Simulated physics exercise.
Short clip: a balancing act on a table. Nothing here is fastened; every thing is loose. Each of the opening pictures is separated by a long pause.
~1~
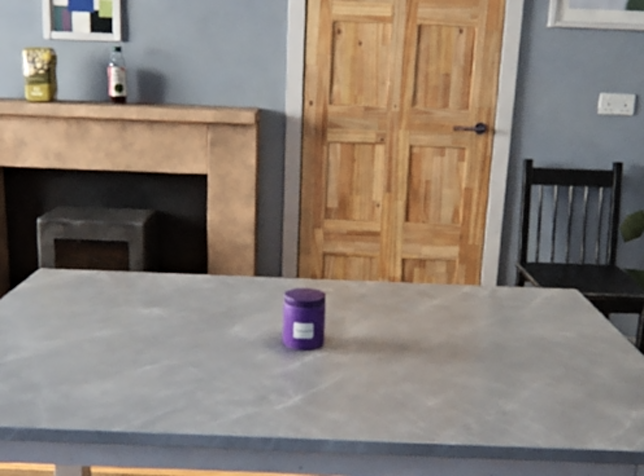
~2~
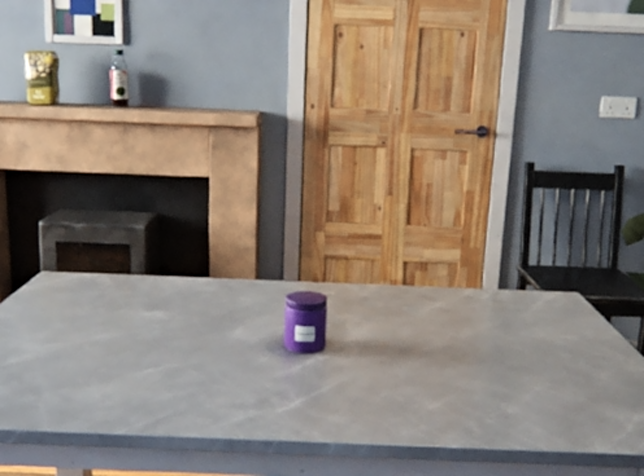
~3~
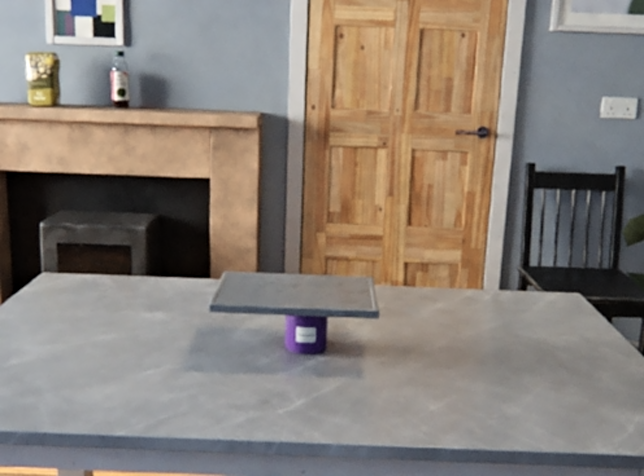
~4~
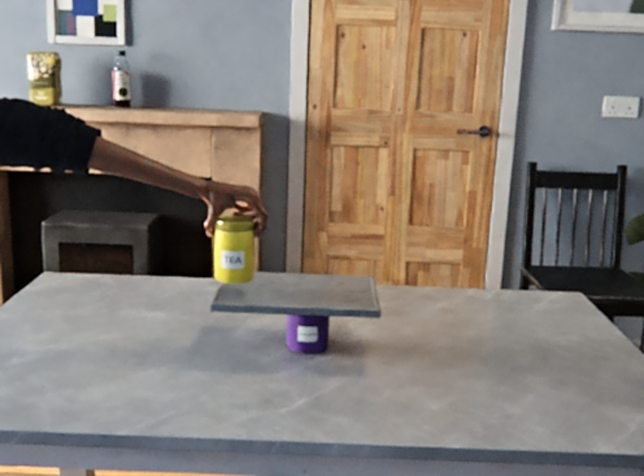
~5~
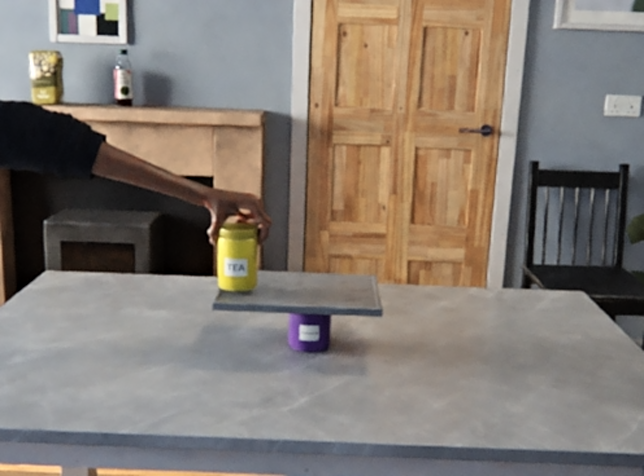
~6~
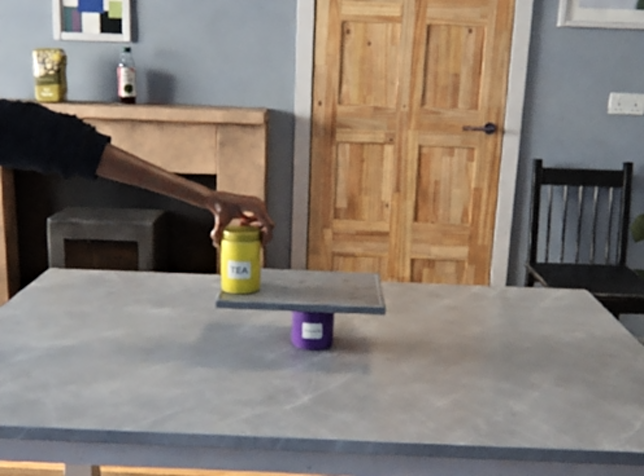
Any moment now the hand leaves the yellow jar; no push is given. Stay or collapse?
The stack fails to support it.
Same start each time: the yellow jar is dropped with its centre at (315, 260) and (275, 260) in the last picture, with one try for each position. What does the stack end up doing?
Trial 1: Stable. Trial 2: Falls over.
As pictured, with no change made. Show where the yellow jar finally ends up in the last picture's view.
End position: Approximately (183, 325).
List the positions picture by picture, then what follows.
The last thing is not in view yet, in the first frame.
The last thing is not in view yet, in the second frame.
The last thing is not in view yet; grey lid (296, 294), in the third frame.
Still above its spot; yellow jar (235, 249); grey lid (298, 293), in the fourth frame.
Still above its spot; yellow jar (238, 256); grey lid (300, 292), in the fifth frame.
In place under the hand; yellow jar (241, 259); grey lid (303, 290), in the sixth frame.
Then, 0.30 s later than the last frame, yellow jar now fallen; grey lid tilted by 29°.
Then, 0.40 s later than the last frame, grey lid tilted by 49°.
Then, 0.50 s later than the last frame, grey lid tilted by 40°.
Then, 0.60 s later than the last frame, grey lid tilted by 34°.
When it is over, fallen, yellow jar; lying over in the stack, grey lid; purple jar as before. End places, in pixels of the last picture, yellow jar near (183, 324). The stack gives way.
